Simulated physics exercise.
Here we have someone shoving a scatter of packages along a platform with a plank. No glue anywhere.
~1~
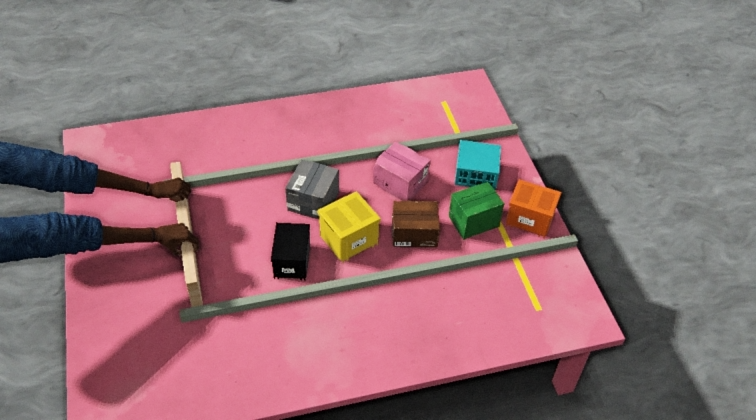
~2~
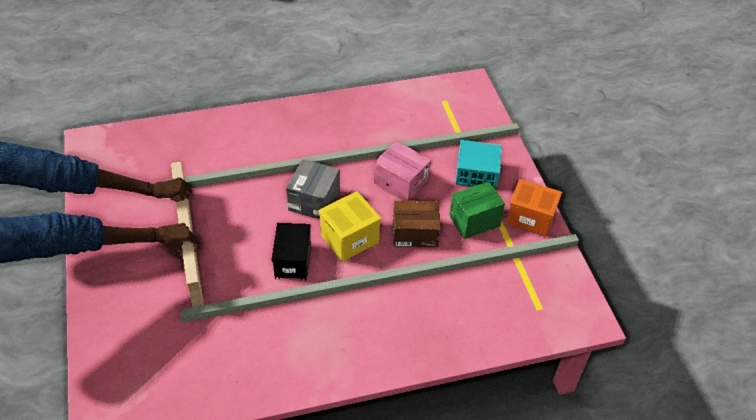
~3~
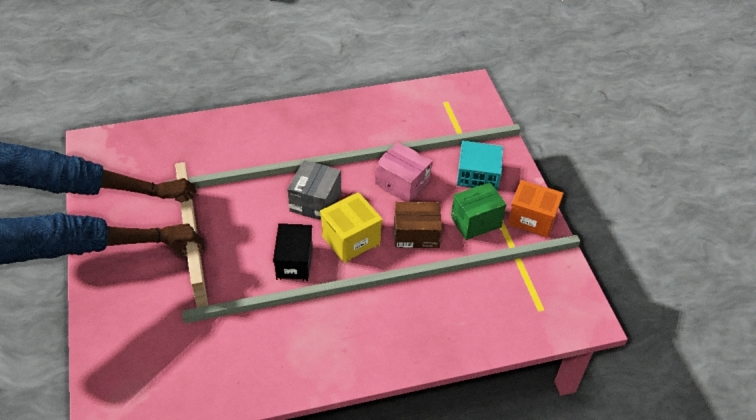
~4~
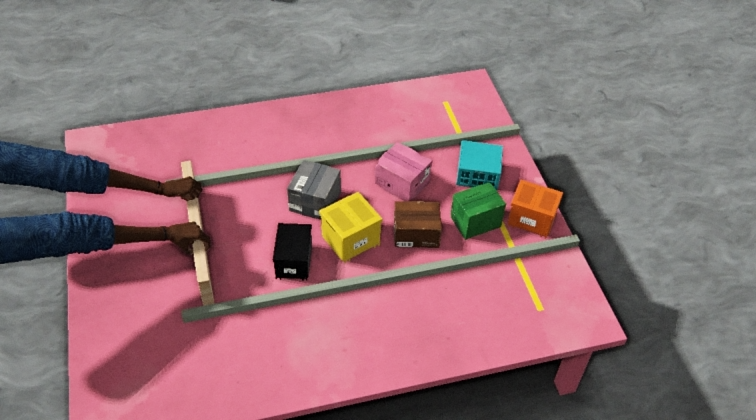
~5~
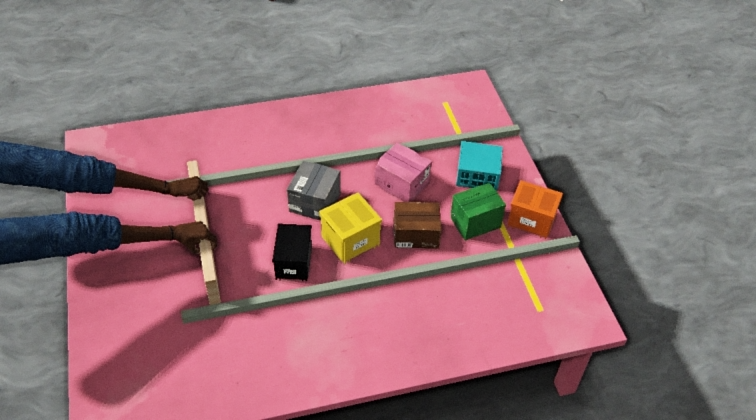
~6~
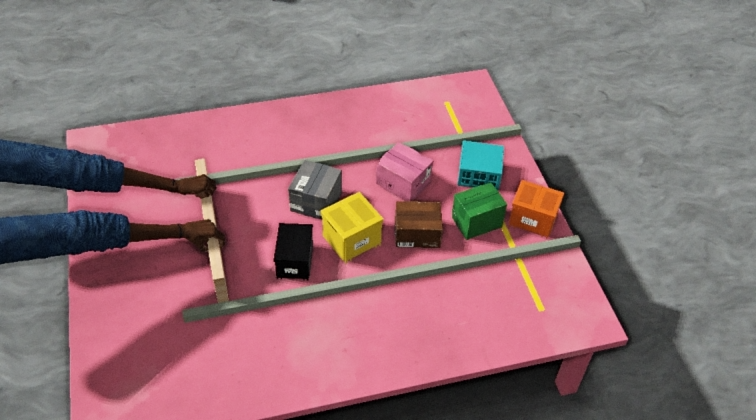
We see two hands holding a wooden plank at the left of a pink table, sliding it slowly a short way to the right between two rails, while the eight colourful boxes ahead of it stay in place.
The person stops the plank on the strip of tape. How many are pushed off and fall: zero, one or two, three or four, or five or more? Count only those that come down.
The number that fall off is three or four.
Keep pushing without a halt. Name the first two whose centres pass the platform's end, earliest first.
The order is the orange tote, the green box.
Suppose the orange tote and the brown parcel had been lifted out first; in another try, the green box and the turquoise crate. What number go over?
Fallen: 2, and 2 in the other try.
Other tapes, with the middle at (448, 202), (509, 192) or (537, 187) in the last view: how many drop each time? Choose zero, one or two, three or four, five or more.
In that order: One to two; at least five; five or over.
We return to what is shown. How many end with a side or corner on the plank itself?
2 of them.
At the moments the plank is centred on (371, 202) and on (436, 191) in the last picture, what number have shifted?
First 7, then 8.
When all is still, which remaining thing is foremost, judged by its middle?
It is the pink parcel.
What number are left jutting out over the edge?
That would be 2.
Soon after, none off yet; orange tote at rest near (535, 210); turquoise crate at rest near (481, 166); green box at rest near (479, 211).
After that, one off so far; orange tote on its way down near (582, 243); turquoise crate displaced a little near (491, 168); green box displaced well along near (546, 201).
In the end, the number that fall off is three or four; gone, brown parcel, green box, turquoise crate and orange tote.
